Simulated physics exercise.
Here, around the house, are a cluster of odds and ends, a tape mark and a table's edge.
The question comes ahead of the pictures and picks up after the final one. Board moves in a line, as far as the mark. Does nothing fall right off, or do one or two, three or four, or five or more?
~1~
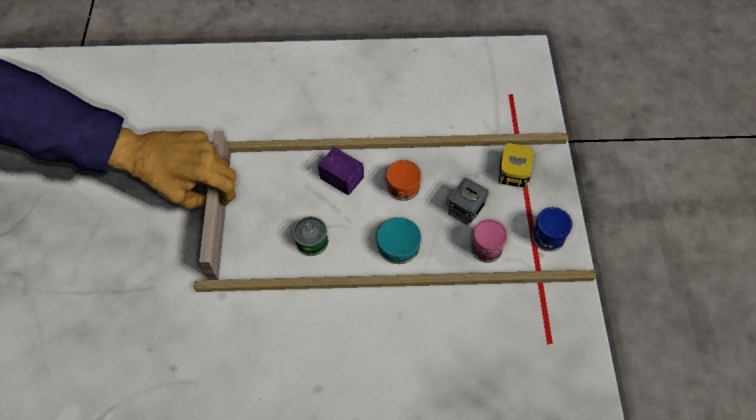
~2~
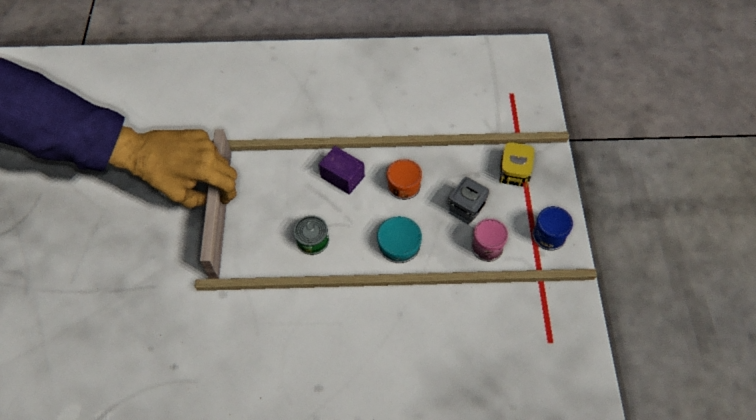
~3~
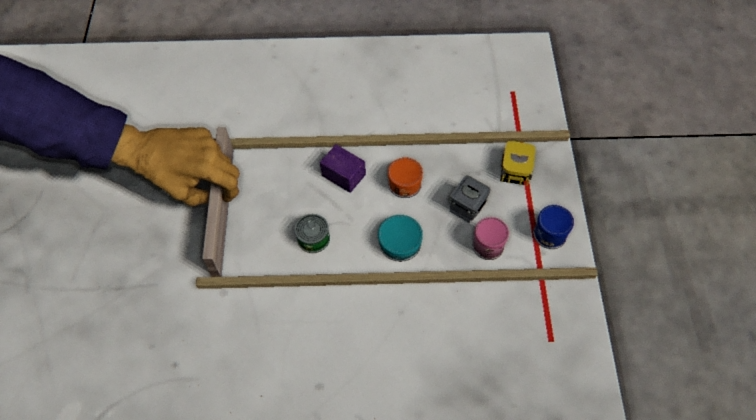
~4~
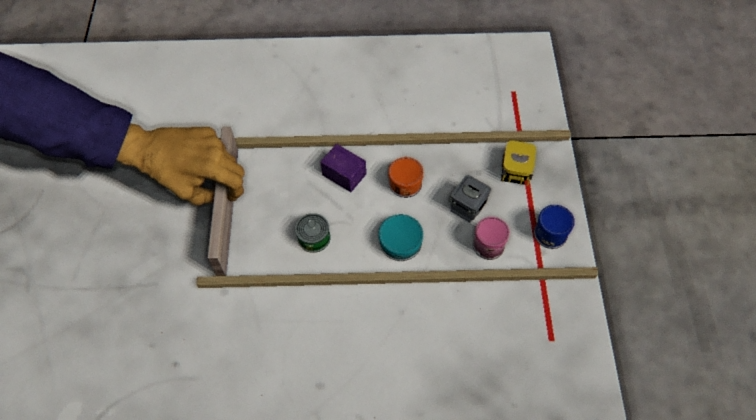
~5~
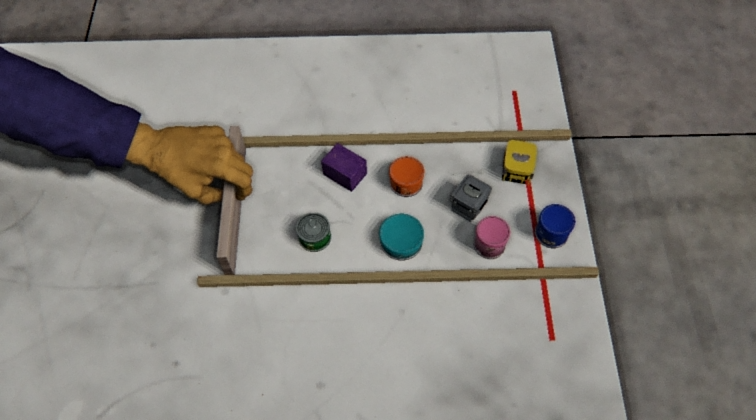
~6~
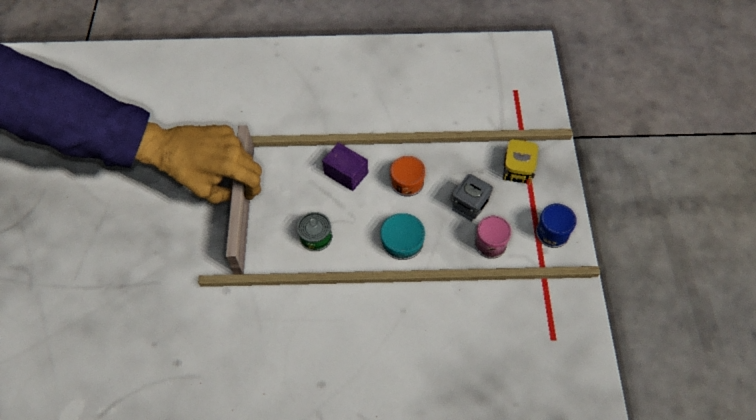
One or two fall off.
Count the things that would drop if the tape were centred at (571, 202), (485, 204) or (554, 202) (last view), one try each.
7, 0, 4.
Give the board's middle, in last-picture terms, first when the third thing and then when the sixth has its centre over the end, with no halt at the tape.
The first puts it near (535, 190), the next near (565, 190).
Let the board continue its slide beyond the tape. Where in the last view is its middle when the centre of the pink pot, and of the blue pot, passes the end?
I reckon its middle sits around (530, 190) and then around (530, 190).
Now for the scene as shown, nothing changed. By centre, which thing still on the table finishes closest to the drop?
The yellow case.
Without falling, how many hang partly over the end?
The tally is 2.
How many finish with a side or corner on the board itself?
The number is 4.
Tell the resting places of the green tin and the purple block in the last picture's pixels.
The green tin ends up near (552, 212), and the purple block near (545, 151).
Soon after, none off yet; blue pot at rest near (556, 226); yellow case at rest near (520, 162); pink pot at rest near (493, 237).
After that, none off yet; blue pot at rest near (556, 226); yellow case at rest near (520, 162); pink pot displaced a little near (508, 240).
And then, none off yet; blue pot moving near (563, 220); yellow case displaced a little near (537, 162); pink pot displaced well along near (558, 249).
In the end, the number that fall off is one or two; gone, pink pot and blue pot.
